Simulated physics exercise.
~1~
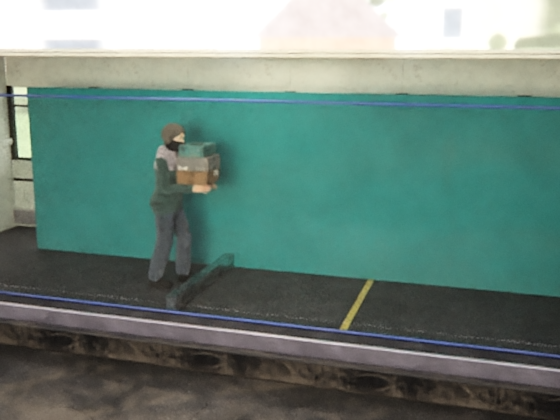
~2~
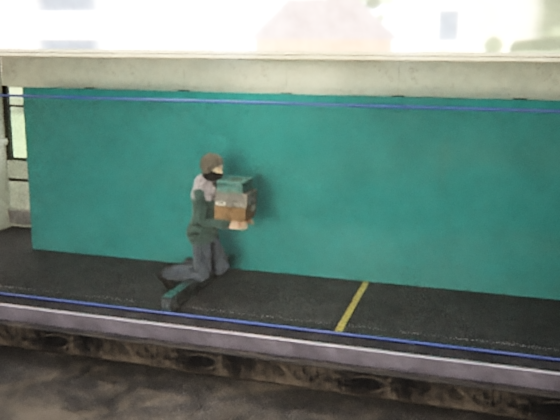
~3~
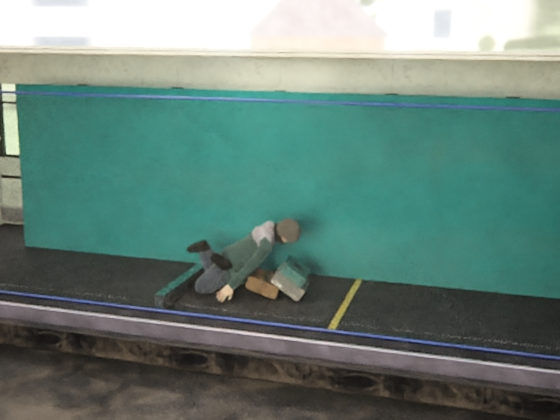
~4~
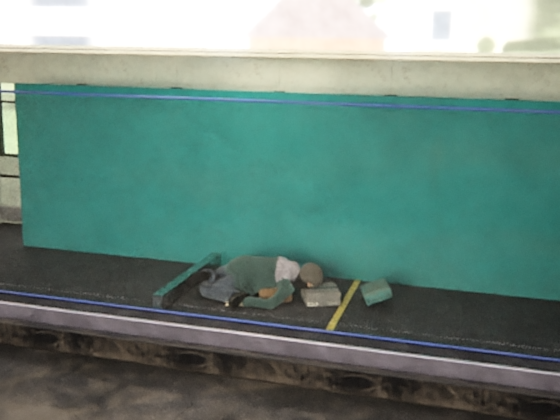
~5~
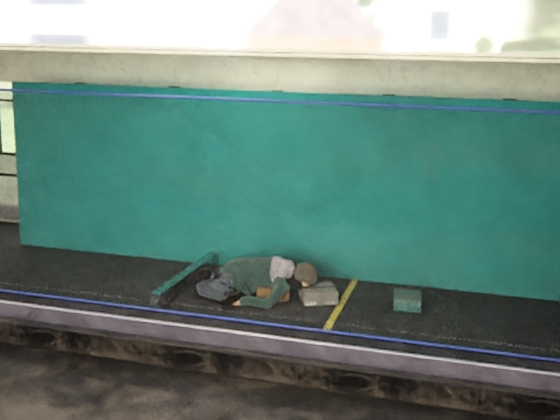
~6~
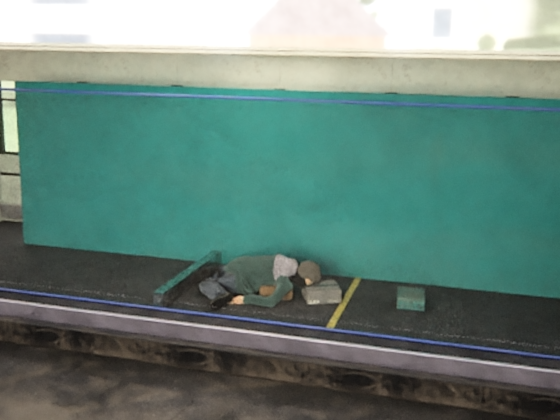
A person carrying a stack of boxes tripped over a low rail, dropped to the knees and pitched forward onto the floor, spilling the load; the teal box tumbled right across the yellow line, while the grey and brown ones stopped short beside them.
